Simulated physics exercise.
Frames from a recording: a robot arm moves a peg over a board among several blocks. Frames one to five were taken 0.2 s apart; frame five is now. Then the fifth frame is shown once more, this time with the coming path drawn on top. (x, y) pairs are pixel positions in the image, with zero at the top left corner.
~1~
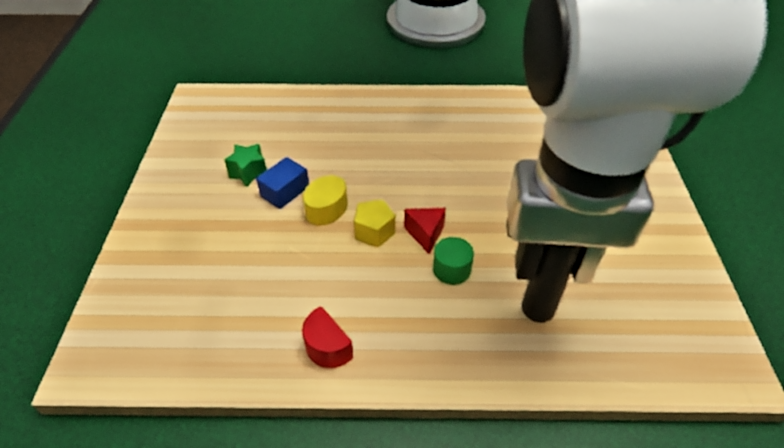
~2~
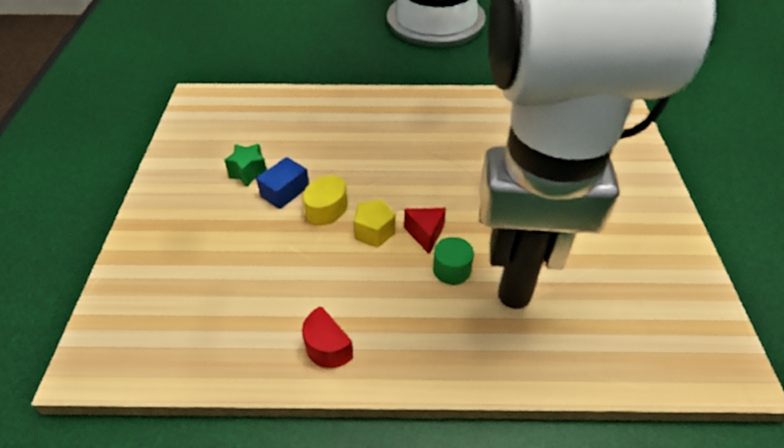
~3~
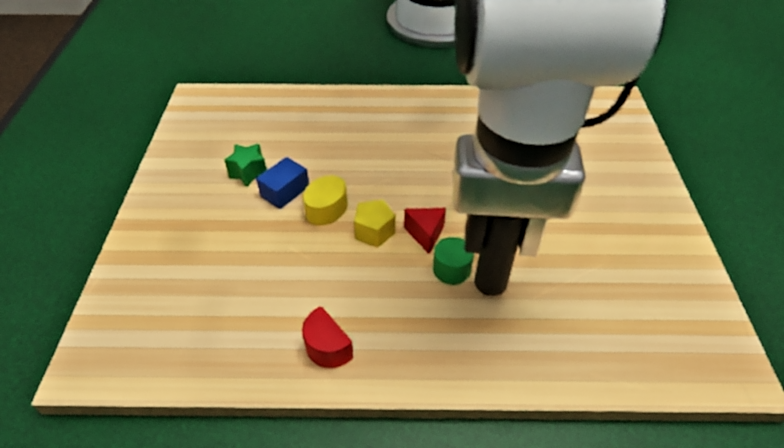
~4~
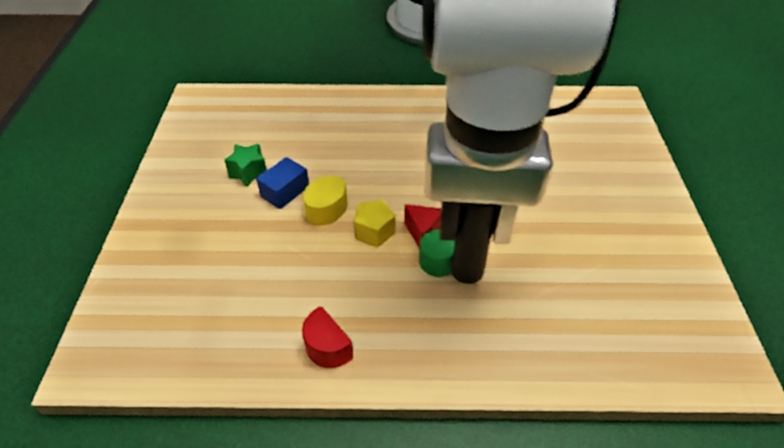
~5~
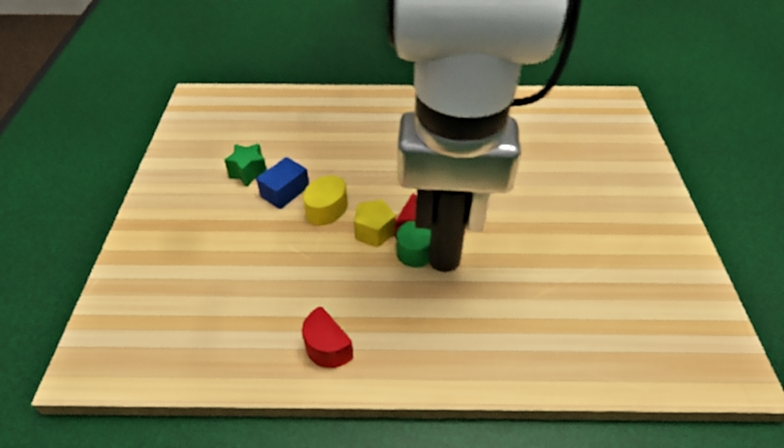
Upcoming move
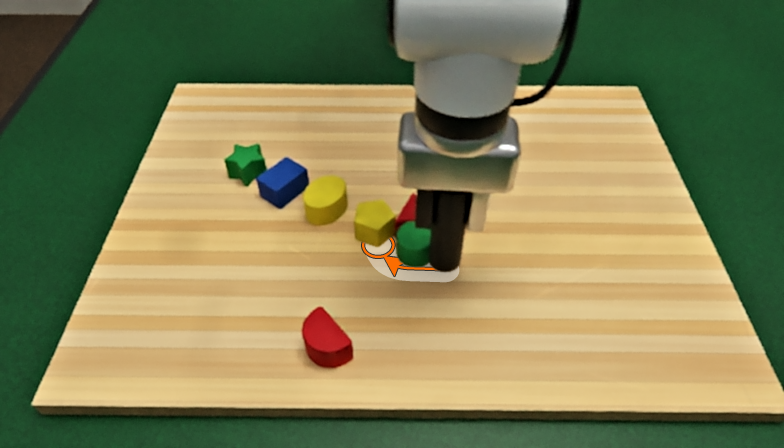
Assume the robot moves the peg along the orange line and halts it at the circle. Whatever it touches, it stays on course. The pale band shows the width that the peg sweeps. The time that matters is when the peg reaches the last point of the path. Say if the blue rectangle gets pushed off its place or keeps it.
It barely shifts, if at all.
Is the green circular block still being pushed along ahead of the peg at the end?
Answer: Yes.
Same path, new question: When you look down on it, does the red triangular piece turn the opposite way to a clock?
The answer is no.
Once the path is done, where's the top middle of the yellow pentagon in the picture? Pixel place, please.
(354, 178)
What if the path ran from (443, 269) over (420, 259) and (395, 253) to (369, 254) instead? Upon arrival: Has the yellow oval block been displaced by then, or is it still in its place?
When the path is over, the yellow oval block has left its spot.
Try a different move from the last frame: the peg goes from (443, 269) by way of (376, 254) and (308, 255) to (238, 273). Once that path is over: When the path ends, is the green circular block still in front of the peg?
Short answer: No.
The drawn path runs from (443, 269) by way of (416, 268) and (390, 263) to (378, 245).
What follows on the original path. Halfway along, peg at (403, 258); yellow pentagon at (363, 203); red triangular piece at (413, 205), turned 20° clockwise; green circular block at (386, 226).
At the end, peg at (378, 236); blue rectangle not moved; yellow pentagon at (354, 178); red triangular piece at (413, 202), turned 45° clockwise; green circular block at (370, 202).
